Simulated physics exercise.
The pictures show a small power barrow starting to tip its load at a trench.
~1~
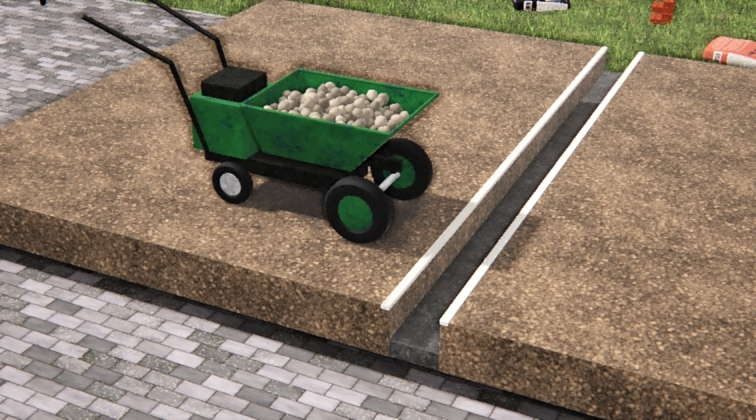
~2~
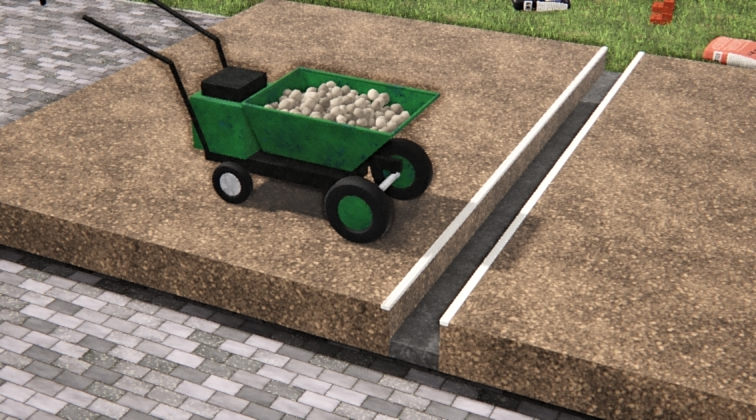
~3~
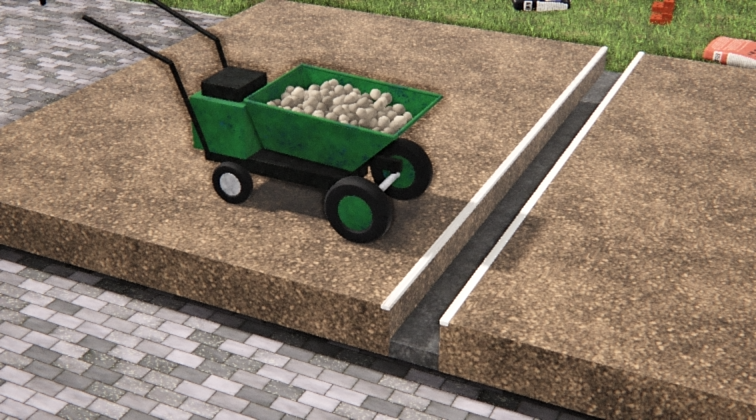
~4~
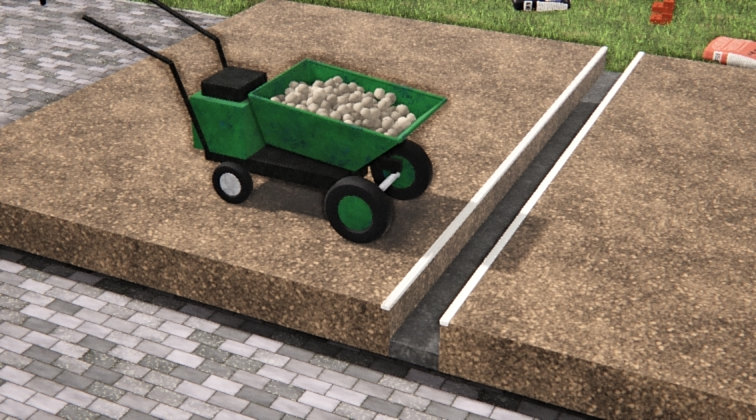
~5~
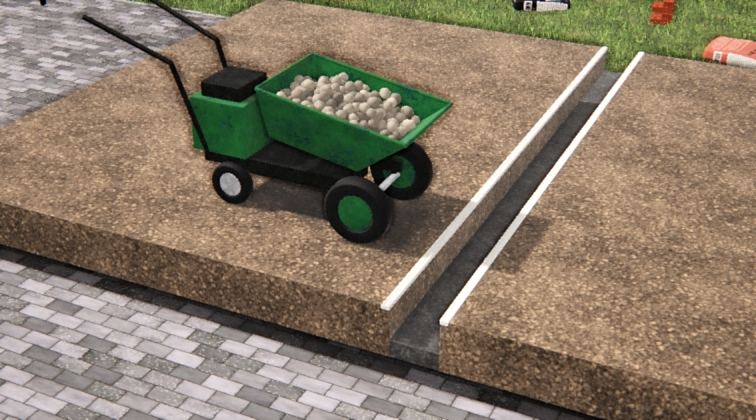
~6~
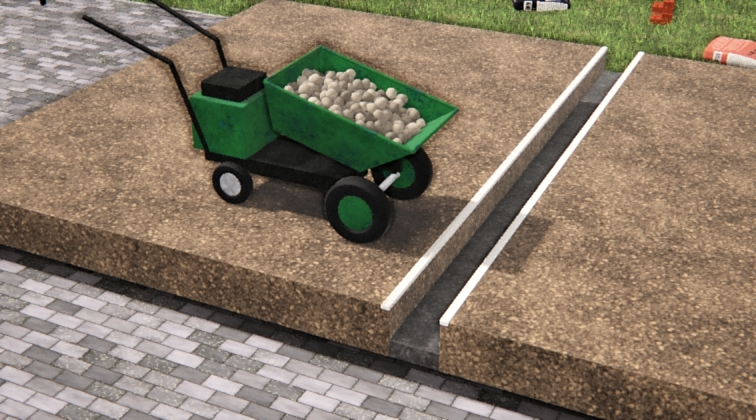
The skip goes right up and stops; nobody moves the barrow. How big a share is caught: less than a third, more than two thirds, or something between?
The trench ends with from one third to two thirds of it.
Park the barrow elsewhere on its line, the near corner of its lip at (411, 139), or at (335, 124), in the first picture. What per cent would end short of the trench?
Roughly 0 per cent, and 20 per cent.
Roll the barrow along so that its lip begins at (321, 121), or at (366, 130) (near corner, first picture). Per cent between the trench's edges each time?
First some 40, then 80 per cent.
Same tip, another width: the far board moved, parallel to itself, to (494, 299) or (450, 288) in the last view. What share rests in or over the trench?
First some 90, then 20 per cent.
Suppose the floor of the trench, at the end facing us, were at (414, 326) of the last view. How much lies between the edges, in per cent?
Some 30 per cent.
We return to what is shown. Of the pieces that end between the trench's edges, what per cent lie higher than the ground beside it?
Roughly 10 in a hundred.
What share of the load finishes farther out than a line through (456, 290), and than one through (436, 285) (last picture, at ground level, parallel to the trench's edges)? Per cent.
About 50 and 70 per cent.
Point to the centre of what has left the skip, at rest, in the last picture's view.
Near (490, 252).
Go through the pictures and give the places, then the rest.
In the first frame, lip of the skip at (391, 135), level; top of the load at (322, 104), river pebbles; first edge of the trench at (409, 278); far edge at (466, 292), the trench under half as wide as the skip, and about half as deep as wide.
In the second frame, lip of the skip at (392, 136), level; top of the load at (322, 104).
In the third frame, lip of the skip at (395, 138), tipped barely; top of the load at (325, 102).
In the fourth frame, lip of the skip at (399, 141), tipped a little; top of the load at (329, 100).
In the fifth frame, lip of the skip at (405, 146), tipped a little; top of the load at (320, 94).
In the sixth frame, lip of the skip at (412, 152), tipped clearly; top of the load at (327, 90); first edge of the trench at (409, 278); far edge at (466, 292).
Soon, skip tipped steeply; all in the skip.
A while on, skip tipped right over; about two thirds in the skip; about a quarter in or heaped over the trench; about a quarter beyond it; a stray few falling.
Towards the end, skip tipped right over; a small part in the skip; about half in or heaped over the trench; about a third beyond it.
Finally, skip tipped right over; a small part in the skip; about half in or heaped over the trench; about a third beyond it.
